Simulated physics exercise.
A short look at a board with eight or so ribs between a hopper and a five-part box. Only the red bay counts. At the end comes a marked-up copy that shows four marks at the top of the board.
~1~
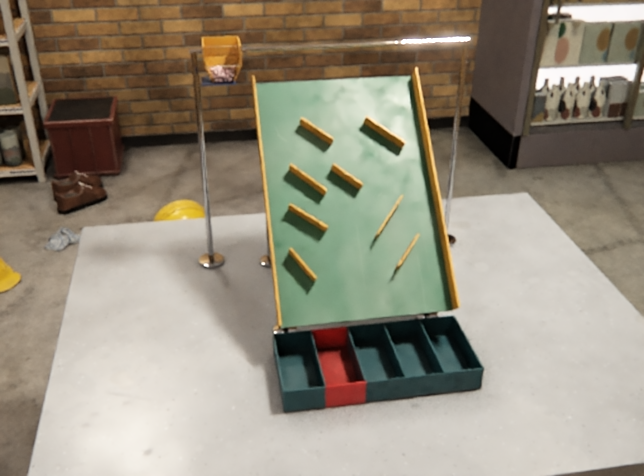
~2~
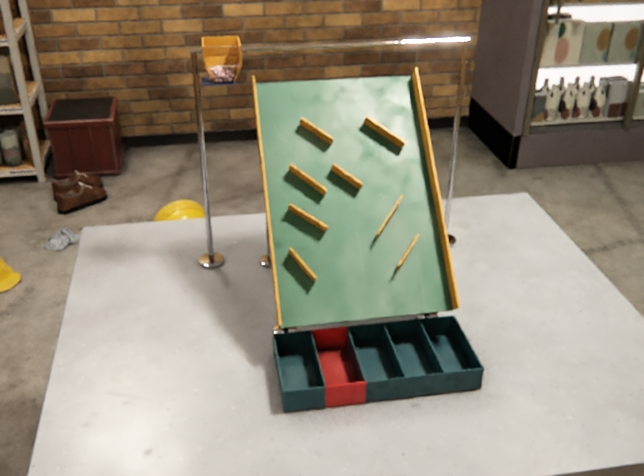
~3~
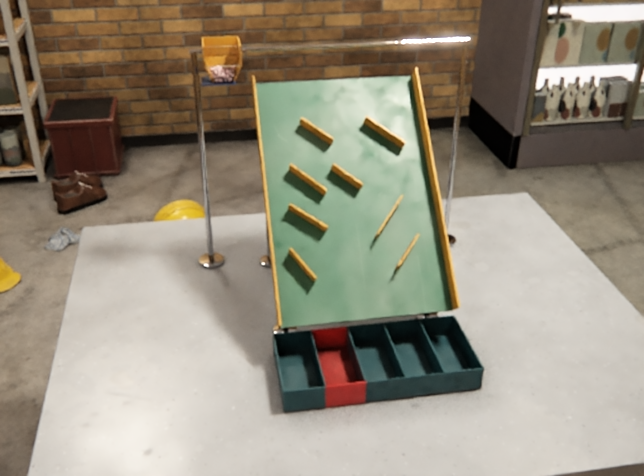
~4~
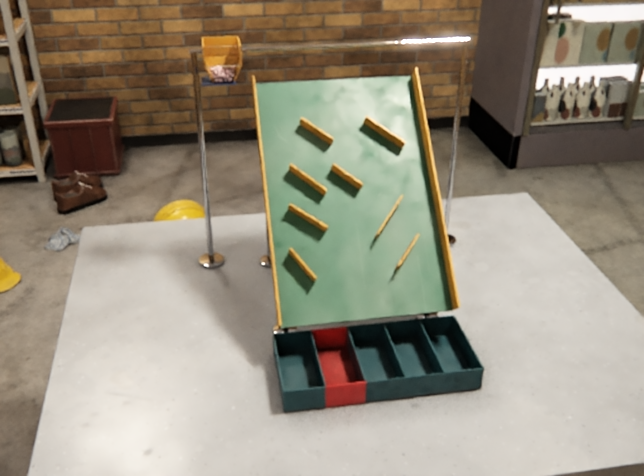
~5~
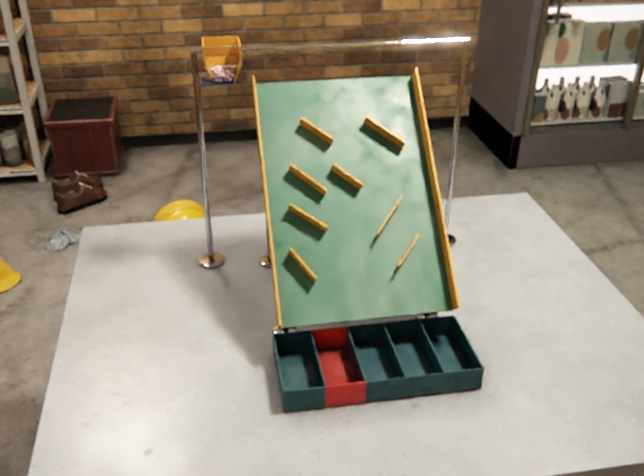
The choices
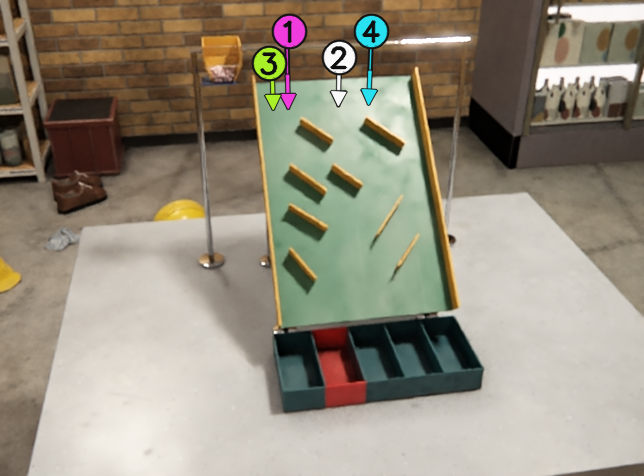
At the start, a small yellow hopper hangs on a metal rail at the upper left of a tilted green board fitted with angled wooden ribs, above a five-part box with one red bay, second from the left. Nothing visibly moves through to the end of the clip.
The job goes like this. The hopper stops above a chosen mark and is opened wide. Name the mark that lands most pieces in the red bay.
Use mark 2.
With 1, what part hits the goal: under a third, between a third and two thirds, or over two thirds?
Mark 1 gives under a third.
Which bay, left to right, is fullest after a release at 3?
The first from the left.
On the marked copy, mark 1 meets the board at (288, 103); mark 2 meets the board at (338, 100); mark 3 meets the board at (273, 104); mark 4 meets the board at (368, 99).
With 1, a small part in the red bay, about half in other bays, about a third outside the box.
With 2, about half in the red bay, about a quarter in other bays, about a quarter outside the box.
With 3, a small part in the red bay, about half in other bays, about a third outside the box.
With 4, a small part in the red bay, about two thirds in other bays, about a quarter outside the box.
